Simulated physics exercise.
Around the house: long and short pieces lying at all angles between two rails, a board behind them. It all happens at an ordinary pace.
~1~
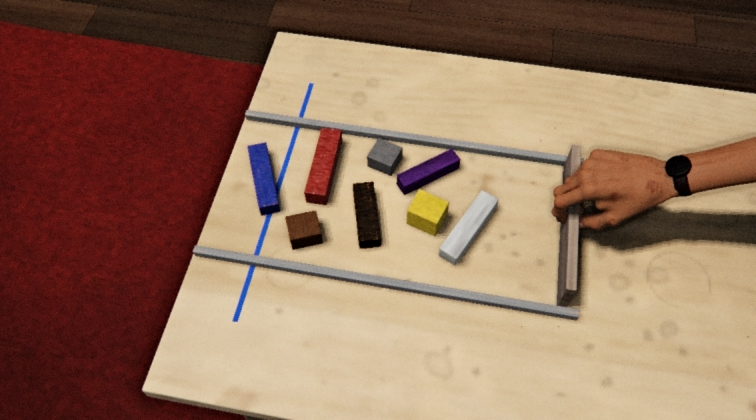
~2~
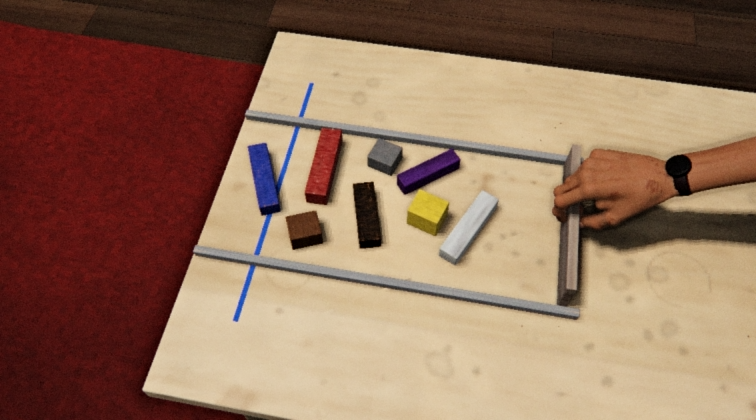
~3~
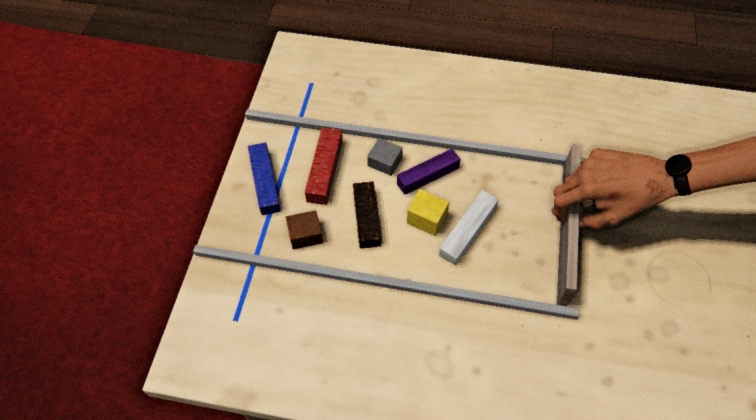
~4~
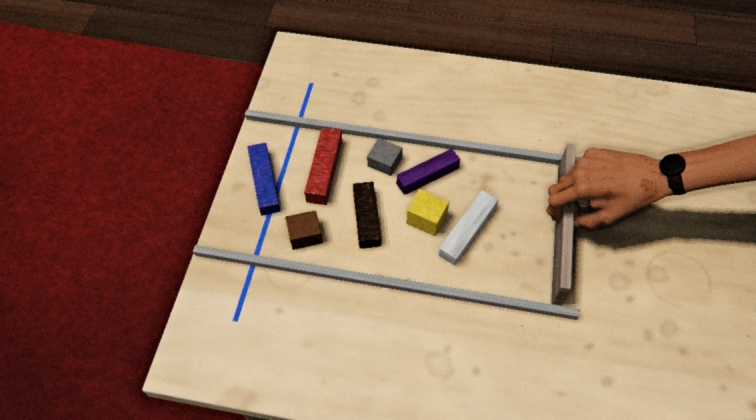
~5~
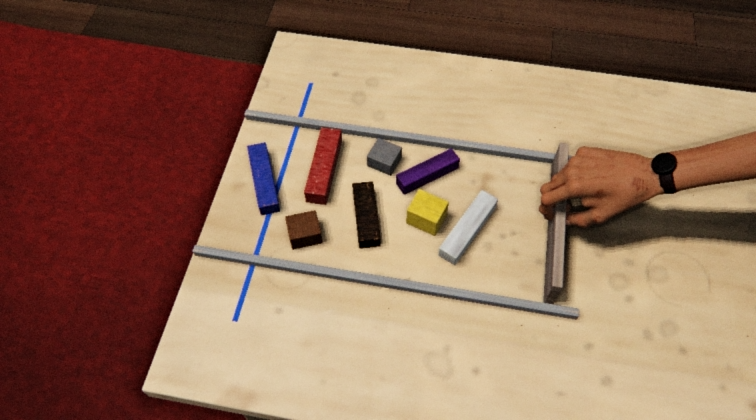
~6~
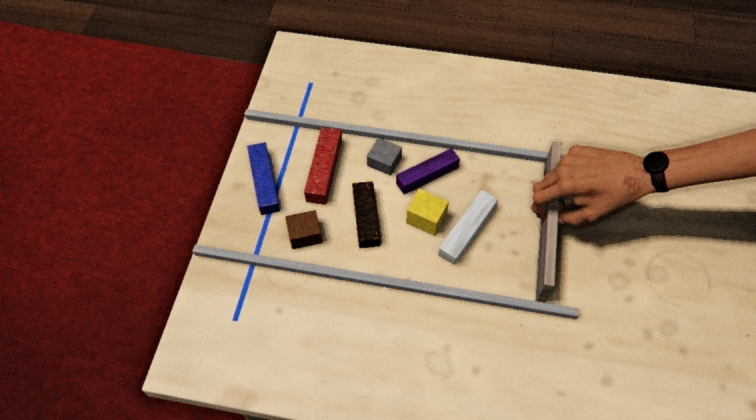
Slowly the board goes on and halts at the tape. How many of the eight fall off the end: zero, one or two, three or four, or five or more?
As it turns out, the number that fall off is three or four.
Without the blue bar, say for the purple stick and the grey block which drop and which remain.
The purple stick does not fall, the grey block holds on.
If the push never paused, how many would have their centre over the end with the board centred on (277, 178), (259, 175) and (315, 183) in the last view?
Past the end: 4, 4 and 1.
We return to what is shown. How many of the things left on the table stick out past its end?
It comes to 0.
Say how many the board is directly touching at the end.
The number is 2.
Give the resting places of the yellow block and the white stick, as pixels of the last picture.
The yellow block stops around (239, 187); the white stick around (264, 196).
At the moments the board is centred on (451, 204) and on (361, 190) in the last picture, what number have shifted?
The counts are 3 and 8.
Soon after, none off yet; blue bar at rest near (263, 178); brown block at rest near (304, 230); red bar at rest near (324, 165).
Then, none off yet; blue bar moving near (256, 178); brown block moved about its own width near (263, 224); red bar moved a little near (299, 156).
At rest, the number that fall off is three or four; fallen, black bar, red bar, brown block and blue bar.
